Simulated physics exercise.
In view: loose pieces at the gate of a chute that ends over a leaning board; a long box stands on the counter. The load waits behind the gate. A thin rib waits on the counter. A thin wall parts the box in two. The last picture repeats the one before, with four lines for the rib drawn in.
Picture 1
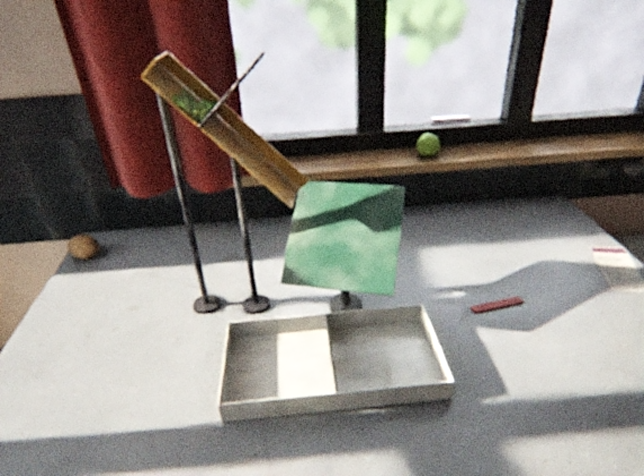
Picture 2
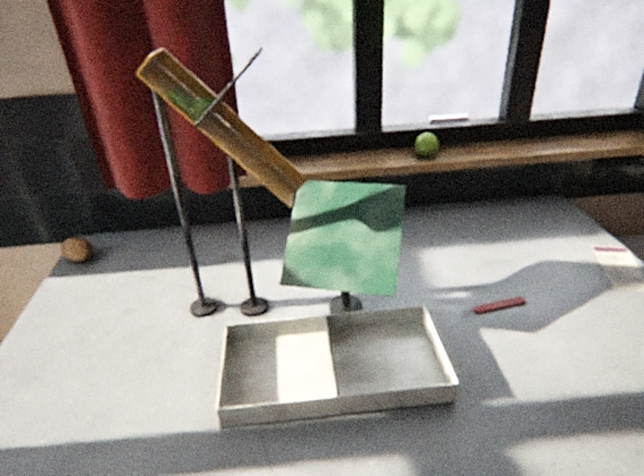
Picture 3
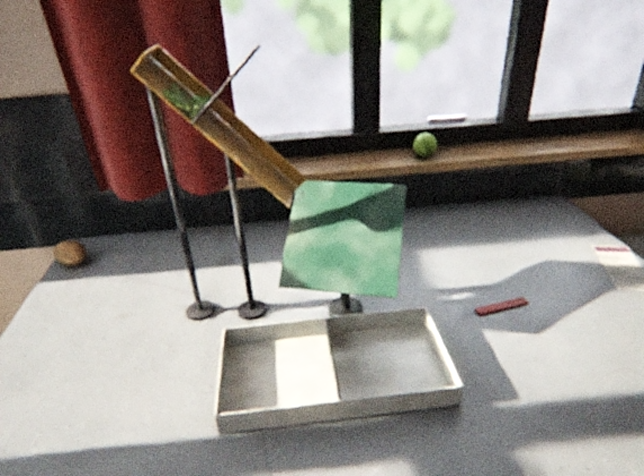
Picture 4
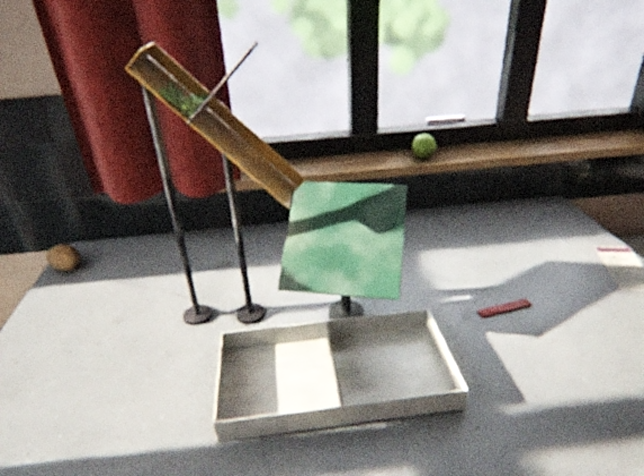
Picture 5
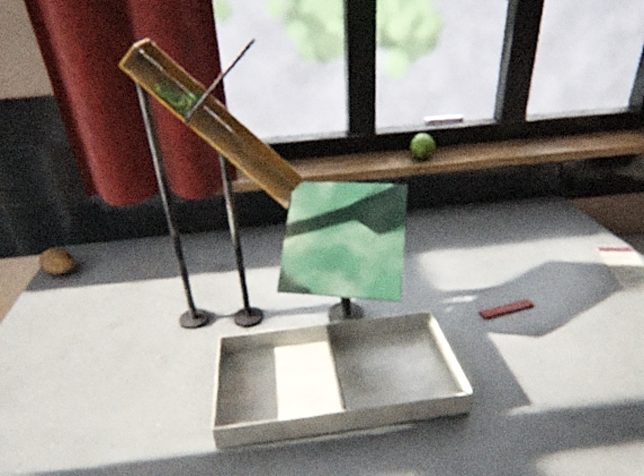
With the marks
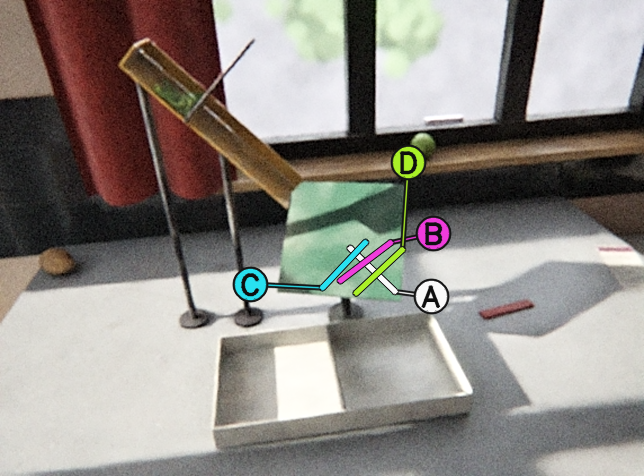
At first, a small green load sits behind a thin gate in a sloping wooden chute, above a green leaning board and a divided pale box on a counter by a window. Then the view drifts slightly, shifting the chute a little left, while the load and everything else stay still.
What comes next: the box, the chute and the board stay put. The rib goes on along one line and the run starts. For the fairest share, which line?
D works best here.
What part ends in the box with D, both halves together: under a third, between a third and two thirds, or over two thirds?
Over two thirds.
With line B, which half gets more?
Left.
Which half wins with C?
The left half.
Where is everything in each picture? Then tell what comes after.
Load behind the gate at (198, 106), dried peas; lip of the chute at (294, 200), sloping fairly steeply, in the first picture.
Middle of the board at (344, 234), tilted fairly steeply; middle of its low edge at (335, 290); of its high edge at (351, 183), in the second picture.
Front corners of the box at (215, 415) and (462, 386); front end of its middle wall at (341, 400), in the third picture.
Middle of the load at (187, 101); lip at (291, 201), in the fourth picture.
Middle of the load at (183, 98); lip at (289, 201), in the fifth picture.
On the marked copy, line A from (350, 248) to (395, 291); line B from (390, 242) to (340, 280); line C from (365, 242) to (322, 287); line D from (402, 249) to (356, 293).
If A is chosen, of what is caught, a small part in the left half, most in the right.
If B is chosen, of what is caught, most in the left half, about a quarter in the right.
If C is chosen, of what is caught, nearly all in the left half, a small part in the right.
If D is chosen, of what is caught, about half in the left half, about half in the right.
